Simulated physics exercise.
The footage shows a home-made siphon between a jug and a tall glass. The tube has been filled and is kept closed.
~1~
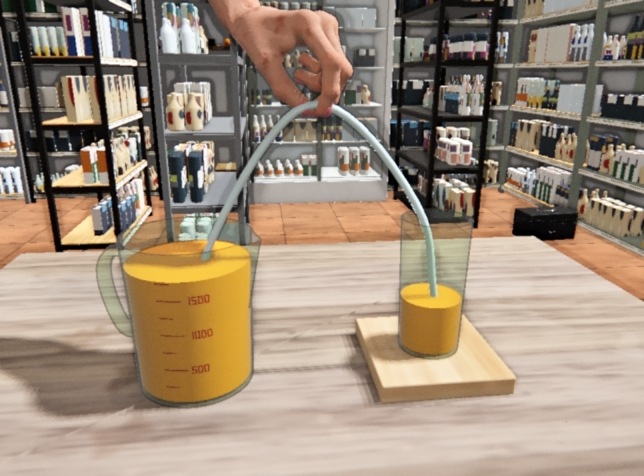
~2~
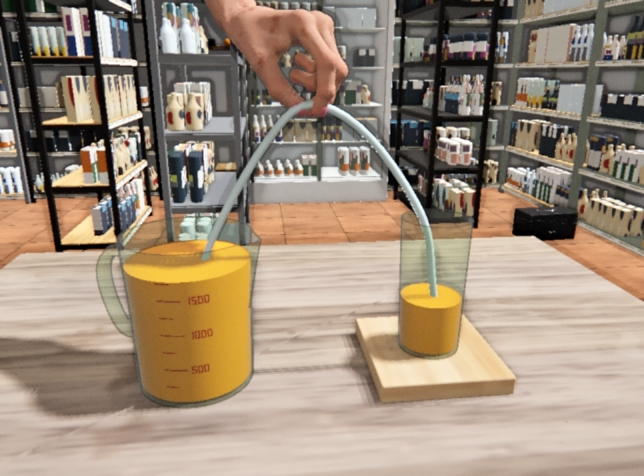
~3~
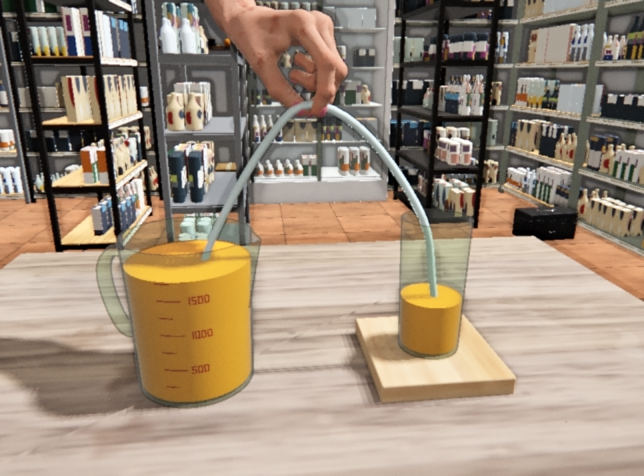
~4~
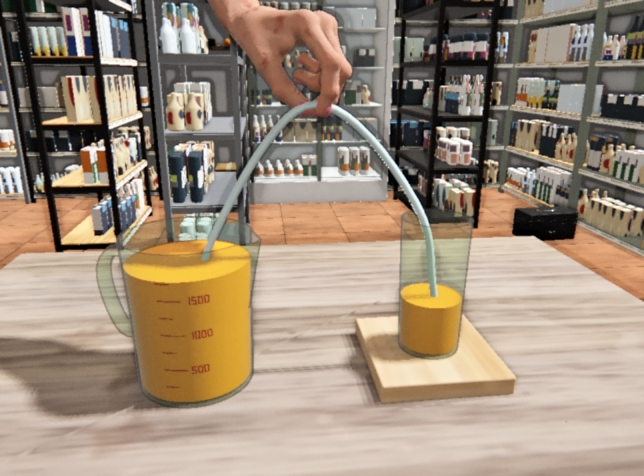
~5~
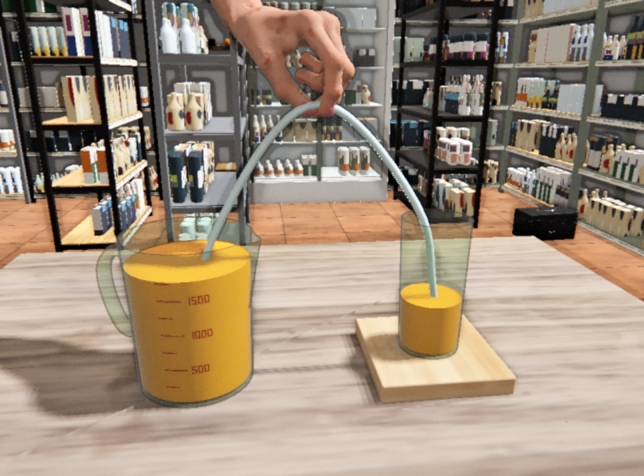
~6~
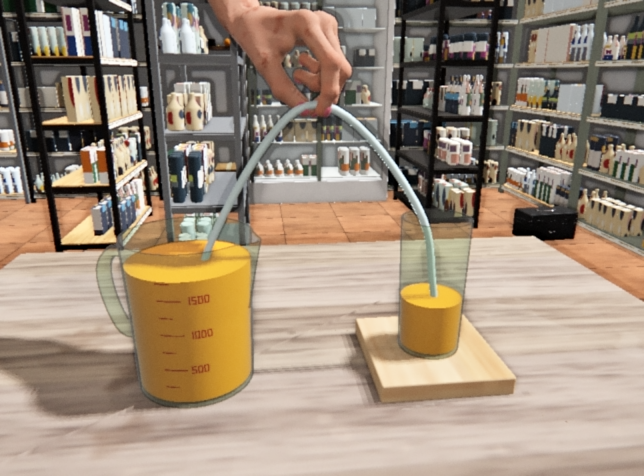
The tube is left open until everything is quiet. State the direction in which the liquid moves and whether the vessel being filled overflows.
Answer. It flows: Towards the right; one that fills: Does not overflow.
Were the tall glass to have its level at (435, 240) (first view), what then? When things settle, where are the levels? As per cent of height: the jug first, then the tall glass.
85 % then 75 %, roughly.
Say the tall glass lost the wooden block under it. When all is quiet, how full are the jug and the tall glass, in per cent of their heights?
In the order asked, around 70 and 75 per cent.
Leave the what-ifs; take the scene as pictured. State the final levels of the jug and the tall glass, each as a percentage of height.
Roughly 75 % and 65 %.
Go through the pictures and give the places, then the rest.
Nothing flows; jug (192, 305) about three quarters full, on the top itself; tall glass (432, 281) about a third full, up on the wooden block, in the first frame.
Fingers on the hose; jug about three quarters full, surface at (188, 260); tall glass about a third full, surface at (431, 296), in the second frame.
Still shut; jug (192, 305) about three quarters full; tall glass (432, 281) about a third full, in the third frame.
The hose is pinched; jug about three quarters full, surface at (188, 260); tall glass about a third full, surface at (431, 296), in the fourth frame.
Nothing flows; jug (192, 305) about three quarters full, on the top itself; tall glass (432, 281) about a third full, up on the wooden block, in the fifth frame.
Fingers on the hose; jug about three quarters full, surface at (188, 260); tall glass about a third full, surface at (431, 296), in the sixth frame.
Next, the jug is about three quarters full; the tall glass is about half full.
After that, the jug is about three quarters full; the tall glass is about two thirds full.
Finally, the jug is about three quarters full; the tall glass is about two thirds full; the two surfaces are level.
